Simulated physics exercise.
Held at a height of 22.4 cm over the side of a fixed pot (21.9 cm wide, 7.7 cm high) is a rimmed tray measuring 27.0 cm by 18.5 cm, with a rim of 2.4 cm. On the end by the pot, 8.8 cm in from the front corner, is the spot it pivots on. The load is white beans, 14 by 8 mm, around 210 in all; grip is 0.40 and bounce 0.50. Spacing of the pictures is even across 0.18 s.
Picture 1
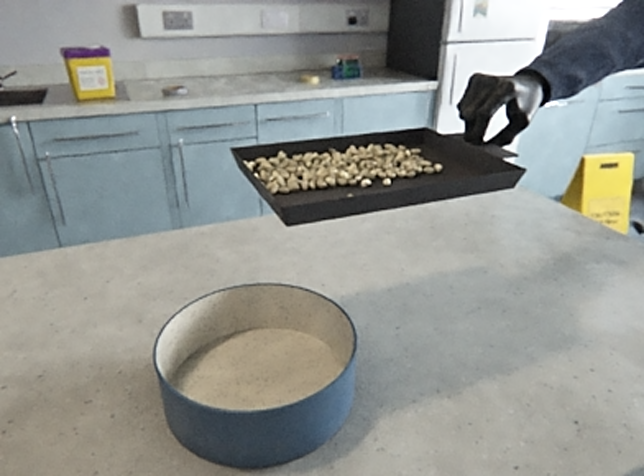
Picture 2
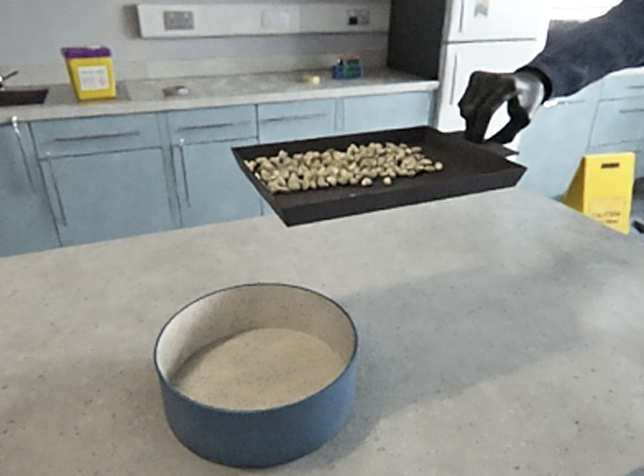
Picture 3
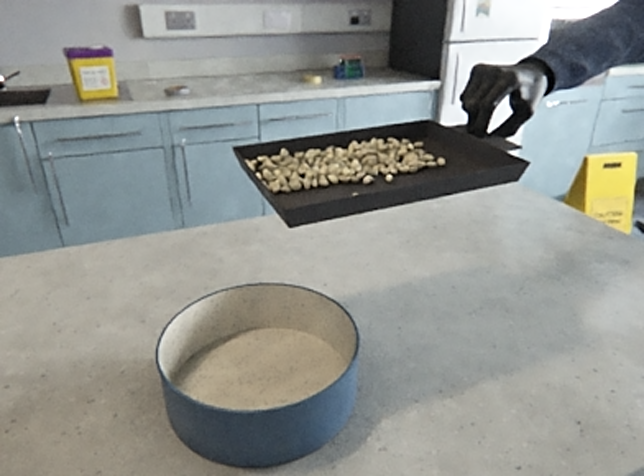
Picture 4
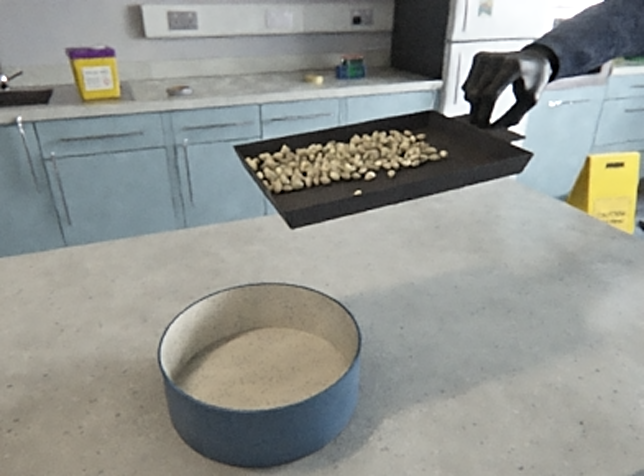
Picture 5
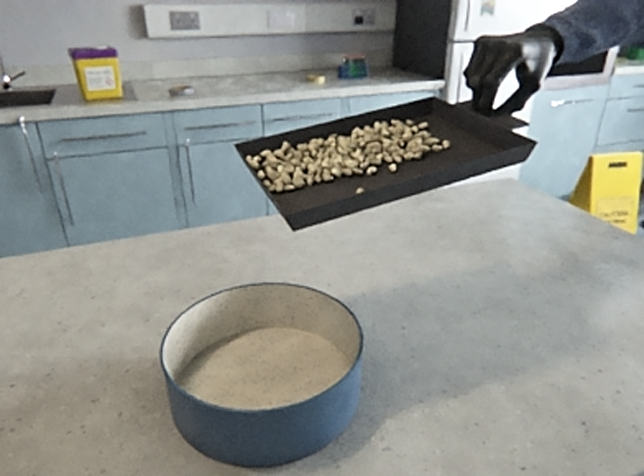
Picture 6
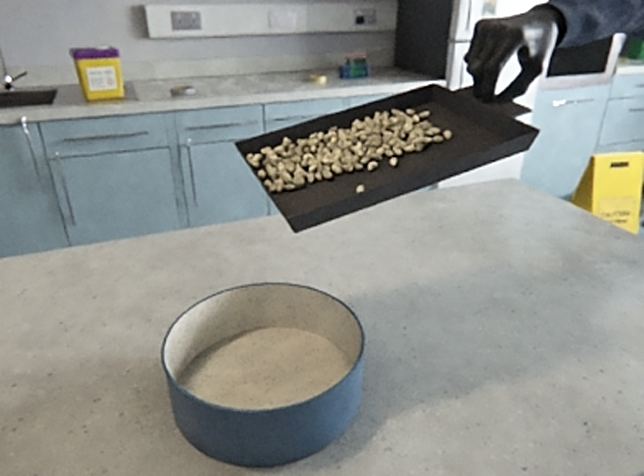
A black-gloved hand slowly raised the right end of a dark tray of pale beans, tilting it gently down to the left, while the round blue pot sat on the counter below.
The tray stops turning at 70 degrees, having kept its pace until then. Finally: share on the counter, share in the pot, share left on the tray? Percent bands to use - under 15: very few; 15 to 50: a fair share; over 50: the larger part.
Counter - very few, pot - the larger part, left on the tray - a fair share.
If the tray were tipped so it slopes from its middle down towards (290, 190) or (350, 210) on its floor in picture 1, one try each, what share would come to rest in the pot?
Estimate: Some 35 % and some 80 % respectively.
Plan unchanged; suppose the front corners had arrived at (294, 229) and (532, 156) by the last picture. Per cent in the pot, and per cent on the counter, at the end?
Pot 70, counter 10.
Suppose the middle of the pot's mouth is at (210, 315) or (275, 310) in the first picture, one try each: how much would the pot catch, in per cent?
I'd say close to 35 percent for the first spot and 40 percent for the second.
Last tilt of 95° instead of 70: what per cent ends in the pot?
100 percent.
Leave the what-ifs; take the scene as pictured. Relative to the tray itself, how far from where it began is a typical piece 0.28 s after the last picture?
By then it sits near 3 cm from where it began.
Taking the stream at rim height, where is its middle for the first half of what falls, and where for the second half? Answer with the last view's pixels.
First near (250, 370), later near (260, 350).
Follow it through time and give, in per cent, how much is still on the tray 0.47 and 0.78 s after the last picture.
Roughly 100 then 50.
Then, 0.28 s after the last picture, tilt 41 degrees; the tray holds 100 %, the pot 0 %.
Then, 0.47 s after the last picture, tilt 60 degrees; the tray holds 100 %, the pot 0 %.
Then, 0.78 s after the last picture, tilt 70 degrees; the tray holds 50 %, the pot 40 %.
In the end, counter 0 %, pot 65 %, tray 35 %.
